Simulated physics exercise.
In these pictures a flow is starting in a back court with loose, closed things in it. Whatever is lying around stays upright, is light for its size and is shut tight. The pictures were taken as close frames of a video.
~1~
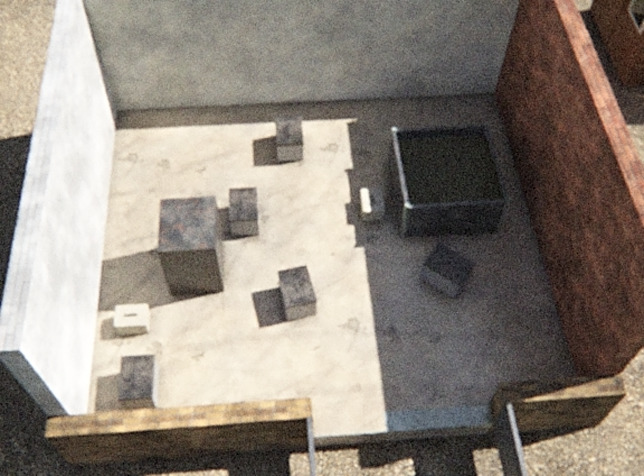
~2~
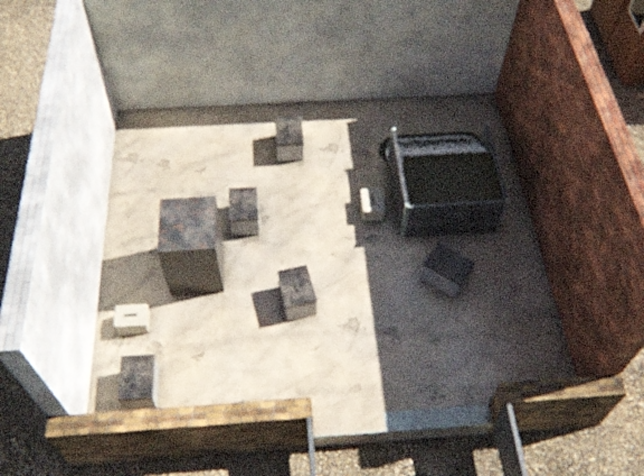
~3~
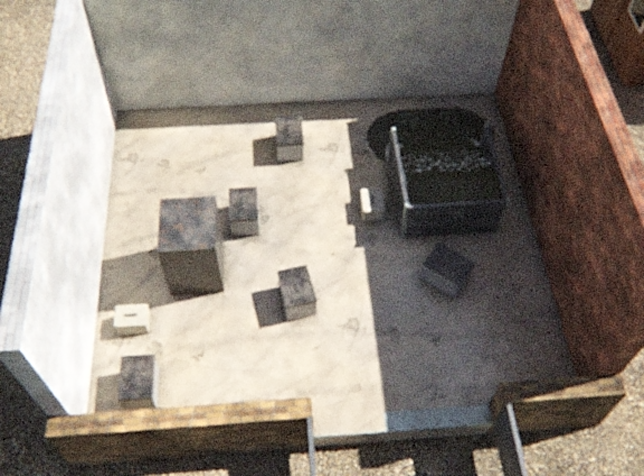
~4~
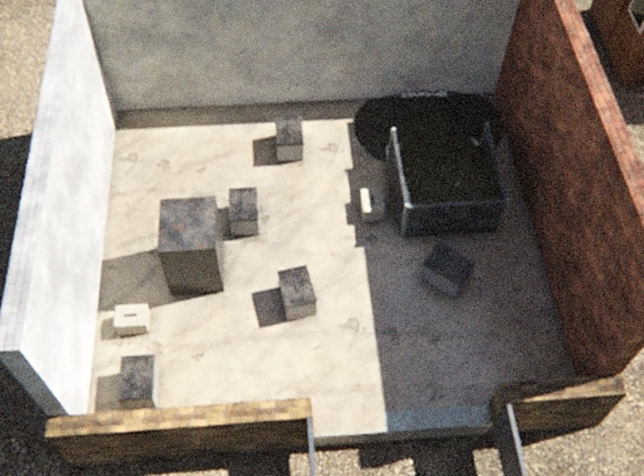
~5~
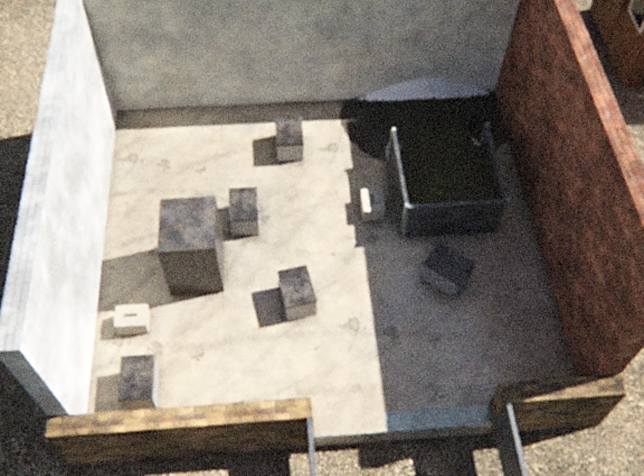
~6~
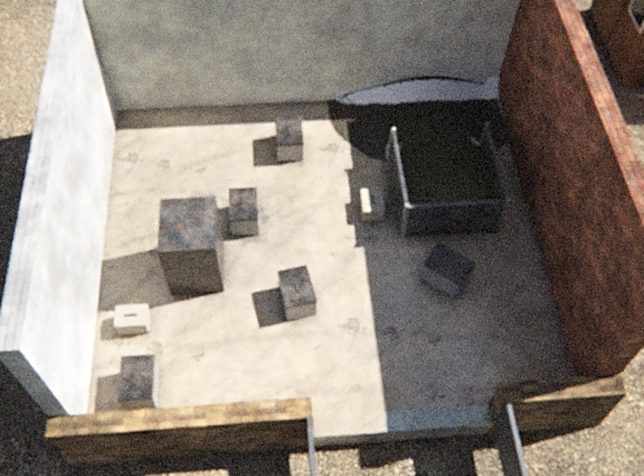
The clip opens on a walled court seen from above, with grey boxes scattered about and a dark-filled, open-topped tank at right. Dark liquid surges out of the tank's far side, spreads behind it and reaches the back wall, where a pale-edged band widens along the base while the boxes stay still.
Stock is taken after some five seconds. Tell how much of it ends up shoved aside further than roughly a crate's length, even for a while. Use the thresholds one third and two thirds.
I'd put it under one third.
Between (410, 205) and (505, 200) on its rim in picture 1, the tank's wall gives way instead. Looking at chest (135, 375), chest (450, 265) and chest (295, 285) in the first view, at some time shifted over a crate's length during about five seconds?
Listed in turn, never travels that far, ends up that far off, never travels that far.
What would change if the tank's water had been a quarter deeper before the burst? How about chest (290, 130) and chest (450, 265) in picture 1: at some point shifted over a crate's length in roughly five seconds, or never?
First one: Travelled that far, second one: Stayed within that.
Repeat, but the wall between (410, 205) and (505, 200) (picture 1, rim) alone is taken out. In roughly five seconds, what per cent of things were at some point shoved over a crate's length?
Close to 10 in a hundred.
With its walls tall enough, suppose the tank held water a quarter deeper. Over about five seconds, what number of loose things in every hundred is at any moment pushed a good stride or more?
I'd put it near 10 per cent of the loose things.
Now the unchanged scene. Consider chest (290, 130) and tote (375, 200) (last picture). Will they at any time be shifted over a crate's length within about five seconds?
One by one, first passed the mark, second never cleared it.
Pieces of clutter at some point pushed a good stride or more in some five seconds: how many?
Tally: 1.
A moment on, 0 of 7 are well off their spots; 0 afloat.
Next, 0 of 7 are well off their spots; 0 afloat.
Later, 1 of 7 are well off their spots; 0 afloat.
In the end, 1 of 7 are well off their spots, and 1 have been at some point; 0 afloat.
